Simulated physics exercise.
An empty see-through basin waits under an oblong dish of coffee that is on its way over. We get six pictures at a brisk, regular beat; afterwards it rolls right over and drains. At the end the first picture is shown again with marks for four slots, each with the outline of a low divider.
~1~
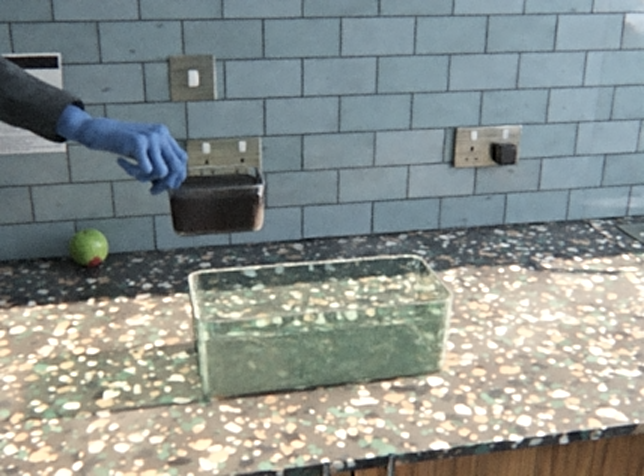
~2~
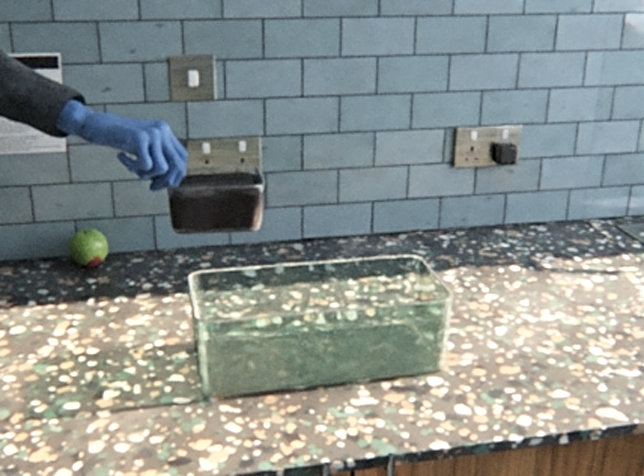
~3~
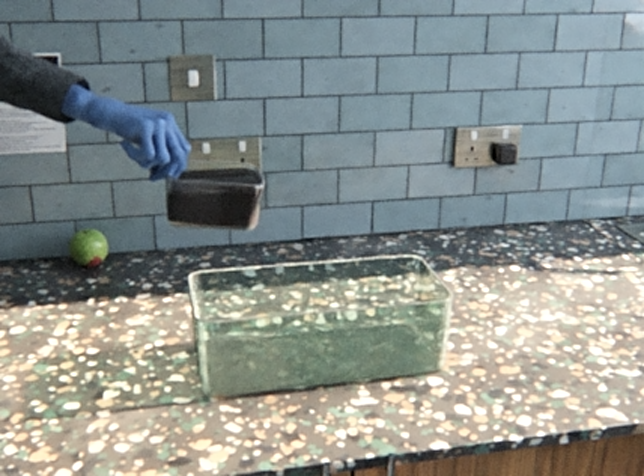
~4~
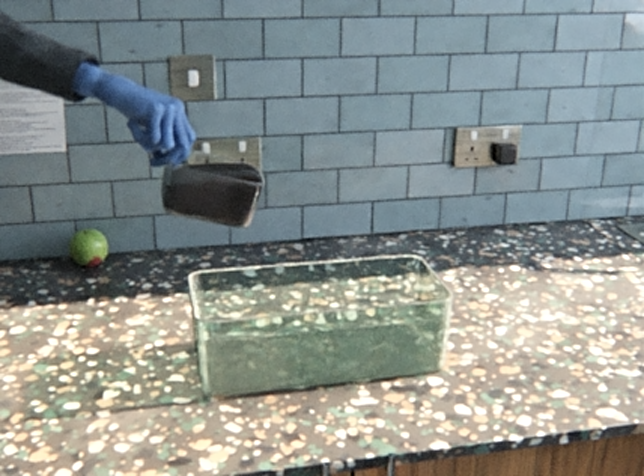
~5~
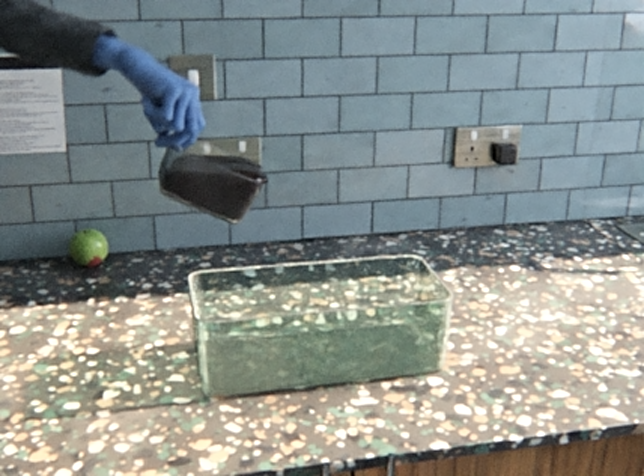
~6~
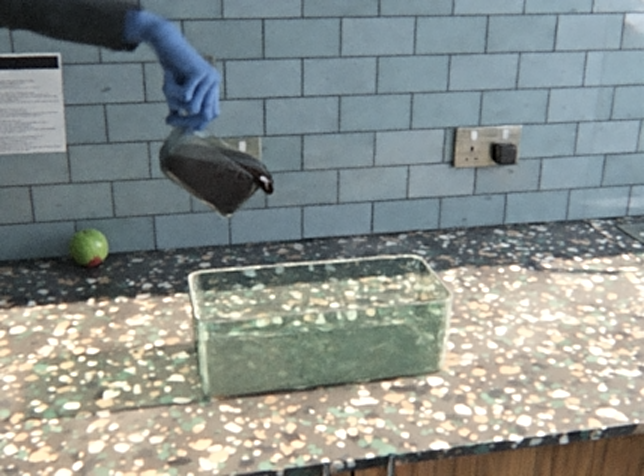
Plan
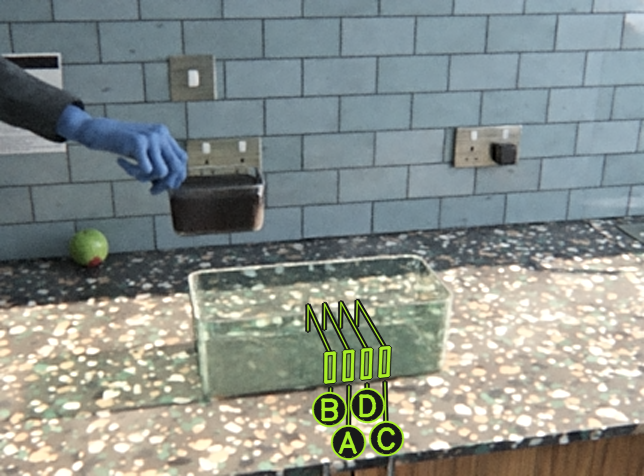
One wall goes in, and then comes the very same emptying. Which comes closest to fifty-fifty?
Best: D.
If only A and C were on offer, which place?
That would be A.
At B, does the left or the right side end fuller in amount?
More ends on the right.
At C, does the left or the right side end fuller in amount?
The left side.
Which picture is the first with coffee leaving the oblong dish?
In picture 4.
On the marked copy, A at (348, 385); B at (330, 387); C at (384, 382); D at (367, 384).
With A, about 28 % ends left of the wall and 68 % right of it; 4 % is lost outside.
With B, about 17 % ends left of the wall and 78 % right of it; 5 % is lost outside.
With C, about 85 % ends left of the wall and 10 % right of it; 5 % is lost outside.
With D, about 50 % ends left of the wall and 43 % right of it; 6 % is lost outside.
